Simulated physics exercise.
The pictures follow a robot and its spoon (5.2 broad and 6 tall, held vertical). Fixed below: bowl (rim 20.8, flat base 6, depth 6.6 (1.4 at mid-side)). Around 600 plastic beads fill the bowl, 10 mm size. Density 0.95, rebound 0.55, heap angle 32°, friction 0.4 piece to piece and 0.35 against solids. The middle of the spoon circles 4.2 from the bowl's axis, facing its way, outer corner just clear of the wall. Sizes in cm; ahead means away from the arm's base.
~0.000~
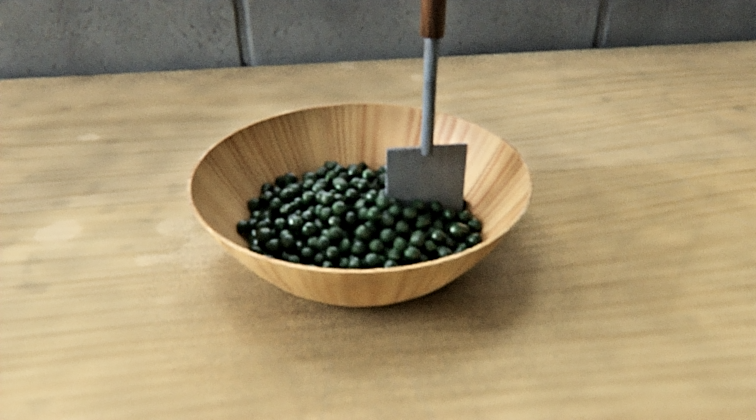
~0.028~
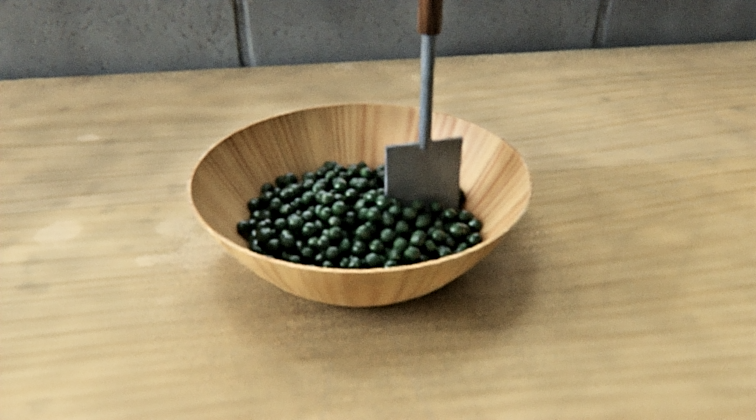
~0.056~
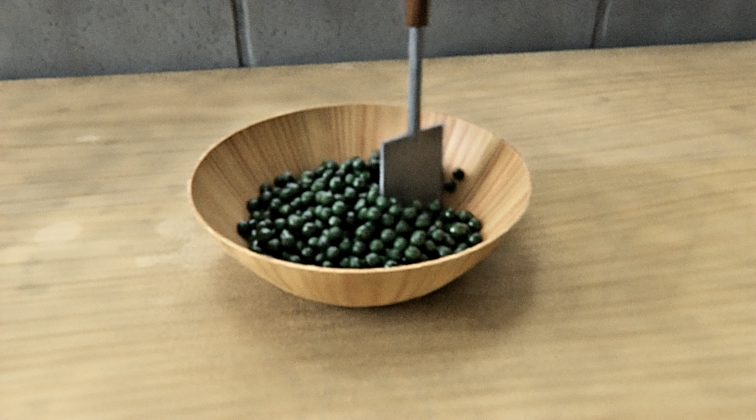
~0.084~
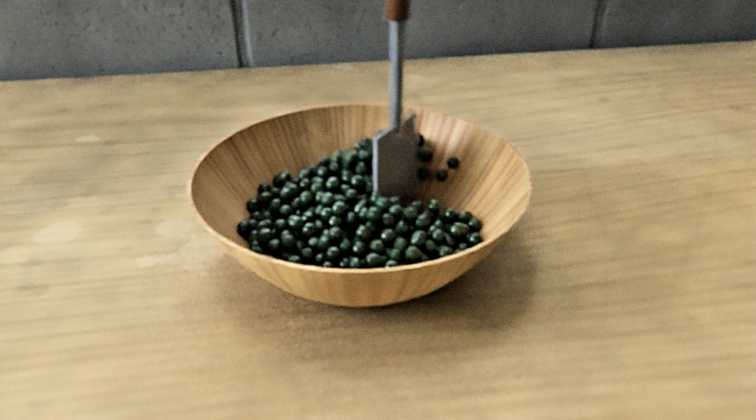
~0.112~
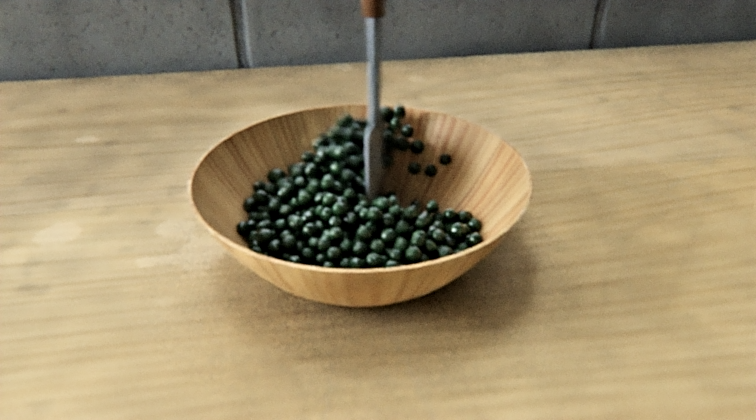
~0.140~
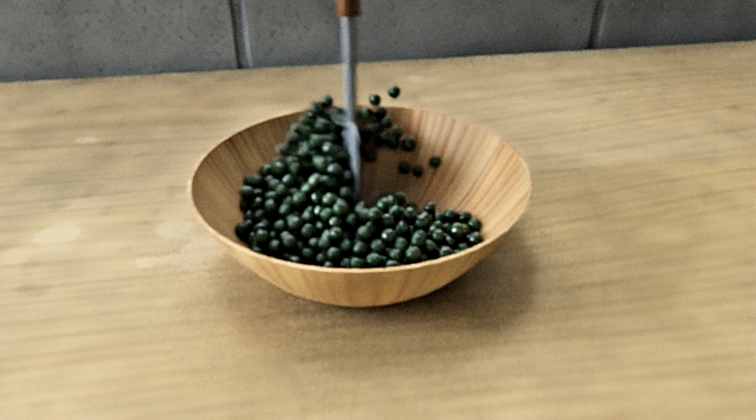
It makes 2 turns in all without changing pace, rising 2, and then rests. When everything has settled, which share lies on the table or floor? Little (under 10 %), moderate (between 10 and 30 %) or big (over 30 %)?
Share on the table or floor: Moderate (between 10 and 30 %).
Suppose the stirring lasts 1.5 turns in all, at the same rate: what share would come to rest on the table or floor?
It would be near 15 per cent.
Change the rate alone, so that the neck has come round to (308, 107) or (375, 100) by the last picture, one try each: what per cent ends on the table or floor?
Some 35 and 5 per cent.
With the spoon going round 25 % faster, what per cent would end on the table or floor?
It would be near 30 per cent.
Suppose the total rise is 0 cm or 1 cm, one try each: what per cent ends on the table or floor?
Some 25 and 20 per cent.
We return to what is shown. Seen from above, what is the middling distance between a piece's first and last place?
Some 7 cm.
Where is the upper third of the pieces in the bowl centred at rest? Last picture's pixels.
Near (359, 209).
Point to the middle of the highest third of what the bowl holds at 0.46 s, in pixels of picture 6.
Around (458, 209).
By 0.46 s, 336° round, highest piece 9 above the table; 528 in the bowl, 54 on the table or floor, 23 in flight or on the tool.
By 0.79 s, 222° round, highest piece 8 above the table; 507 in the bowl, 98 on the table or floor.
By 1.15 s, 0° round, highest piece 5 above the table; 502 in the bowl, 103 on the table or floor.
By 1.85 s, 0° round, highest piece 5 above the table; 502 in the bowl, 103 on the table or floor.
Final count, 502 in the bowl, 103 on the table or floor. That is 17 % on the table or floor.
